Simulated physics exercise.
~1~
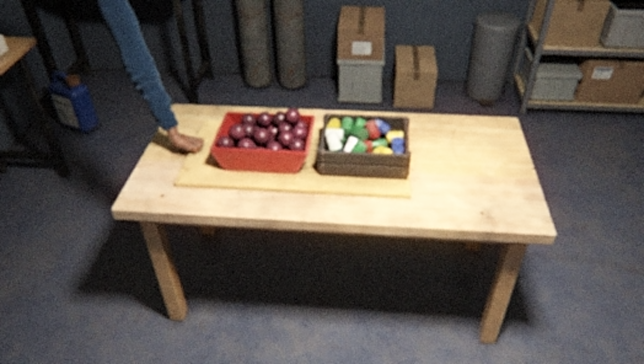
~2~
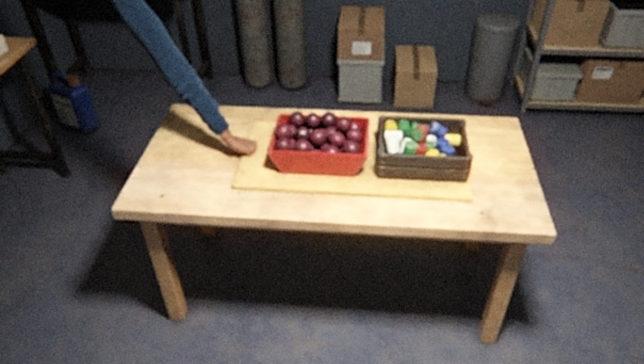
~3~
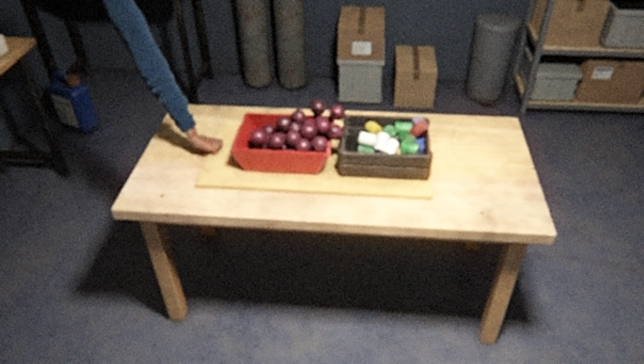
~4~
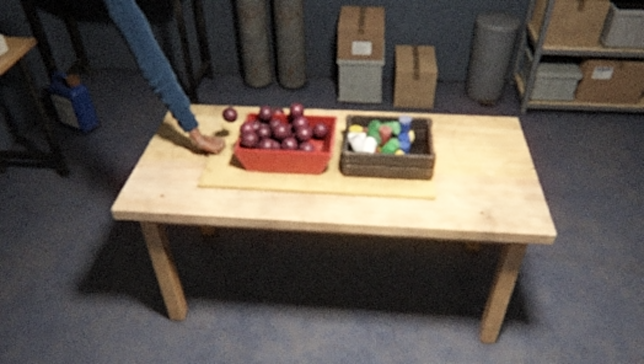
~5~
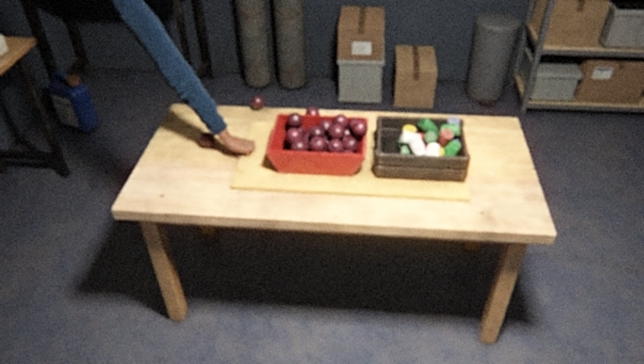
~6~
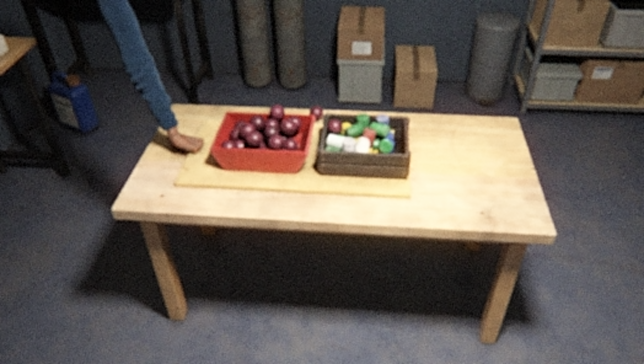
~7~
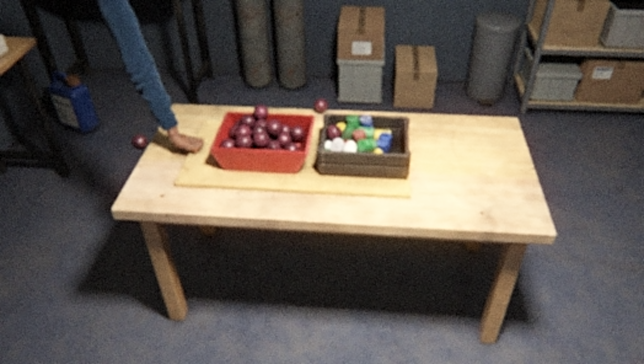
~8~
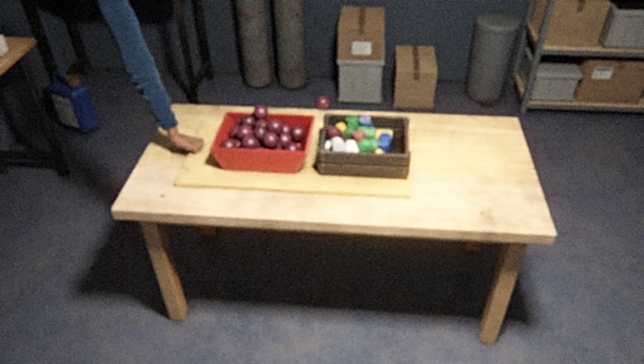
The footage shows a hand sliding a board holding a red container of dark red onions and a black container of colourful spice jars right and left across a wooden table. A few onions spill from the red container, while the jars remain inside as the board rests toward the left.
